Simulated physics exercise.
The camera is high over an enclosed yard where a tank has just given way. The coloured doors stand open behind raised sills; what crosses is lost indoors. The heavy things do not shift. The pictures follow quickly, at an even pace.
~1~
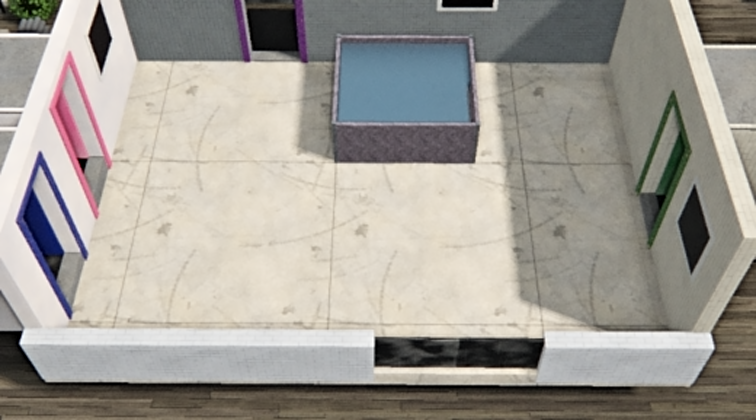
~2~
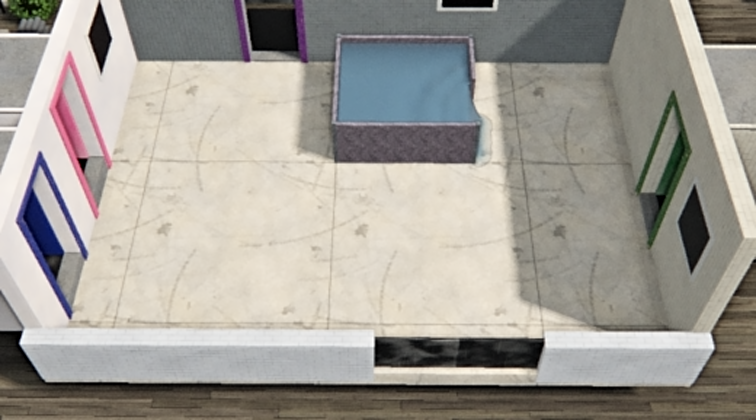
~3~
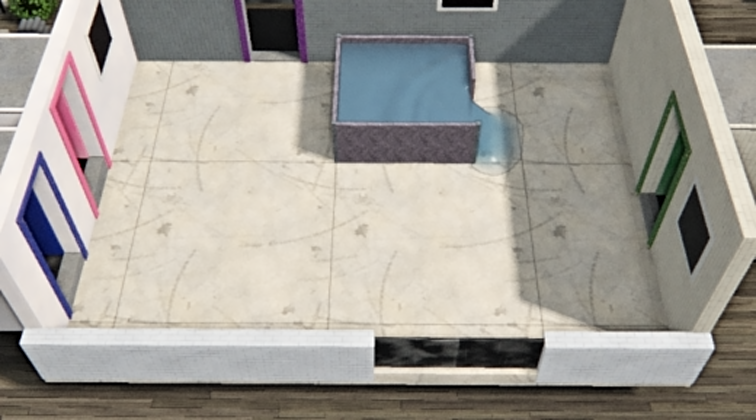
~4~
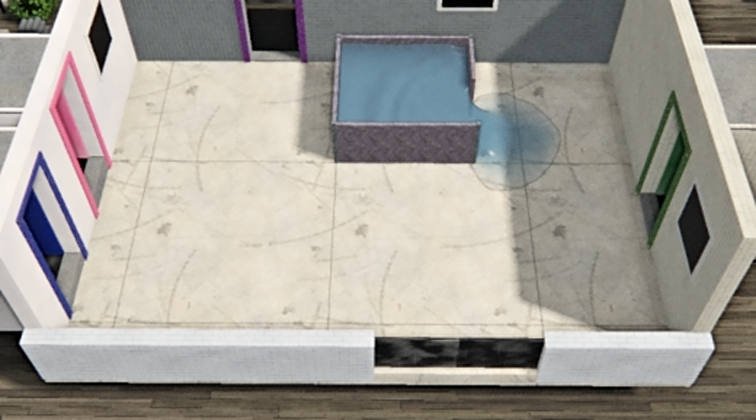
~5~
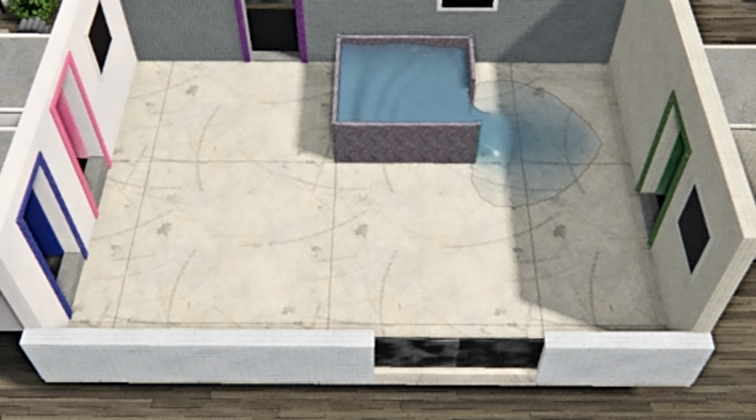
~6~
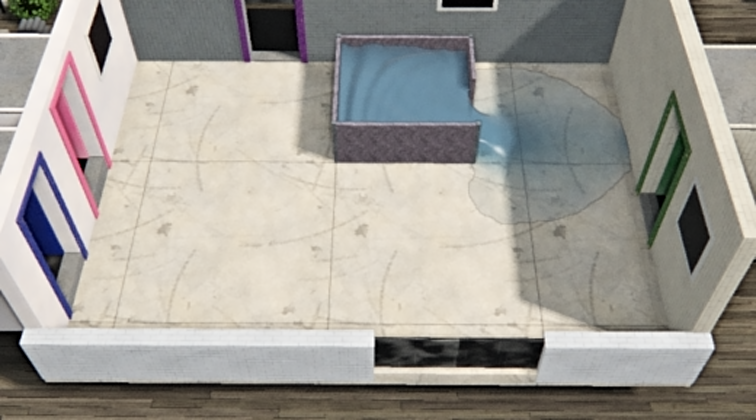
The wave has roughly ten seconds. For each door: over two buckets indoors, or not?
The blue door stays under that; the pink door stays under that; the purple door stays under that; the green door takes more than that.
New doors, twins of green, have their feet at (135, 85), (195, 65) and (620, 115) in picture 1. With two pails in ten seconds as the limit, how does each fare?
As listed: Keeps below it, is under, goes over.
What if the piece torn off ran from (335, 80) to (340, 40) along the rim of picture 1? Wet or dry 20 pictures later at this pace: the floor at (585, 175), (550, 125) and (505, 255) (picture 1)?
As listed: Free of water, no water, clear.
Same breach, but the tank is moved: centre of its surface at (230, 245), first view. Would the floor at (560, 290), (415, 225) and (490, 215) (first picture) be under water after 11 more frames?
In turn: Awash, awash, covered.
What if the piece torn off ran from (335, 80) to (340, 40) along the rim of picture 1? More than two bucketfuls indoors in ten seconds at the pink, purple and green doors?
Then: Pink keeps below it, purple passes that mark, green holds.
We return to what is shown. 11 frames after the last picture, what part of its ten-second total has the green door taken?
Close to 35 %.
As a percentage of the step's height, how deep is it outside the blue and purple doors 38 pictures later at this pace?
Near 0 and 100 in a hundred.
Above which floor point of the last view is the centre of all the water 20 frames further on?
Around (493, 153).
A moment on, water covers 20 % of the floor; the blue door not reached, the pink door not reached, the purple door not reached, the green door under two buckets in.
Next, water covers 25 % of the floor; the blue door not reached, the pink door not reached, the purple door not reached, the green door over two buckets in.
Then, water covers 35 % of the floor; the blue door not reached, the pink door not reached, the purple door not reached, the green door far over two buckets in.
Later, water covers 75 % of the floor; the blue door not reached, the pink door not reached, the purple door wet at the sill, nothing in, the green door far over two buckets in.
In the end, water covers 95 % of the floor; the blue door wet at the sill, nothing in, the pink door wet at the sill, nothing in, the purple door under two buckets in, the green door far over two buckets in.
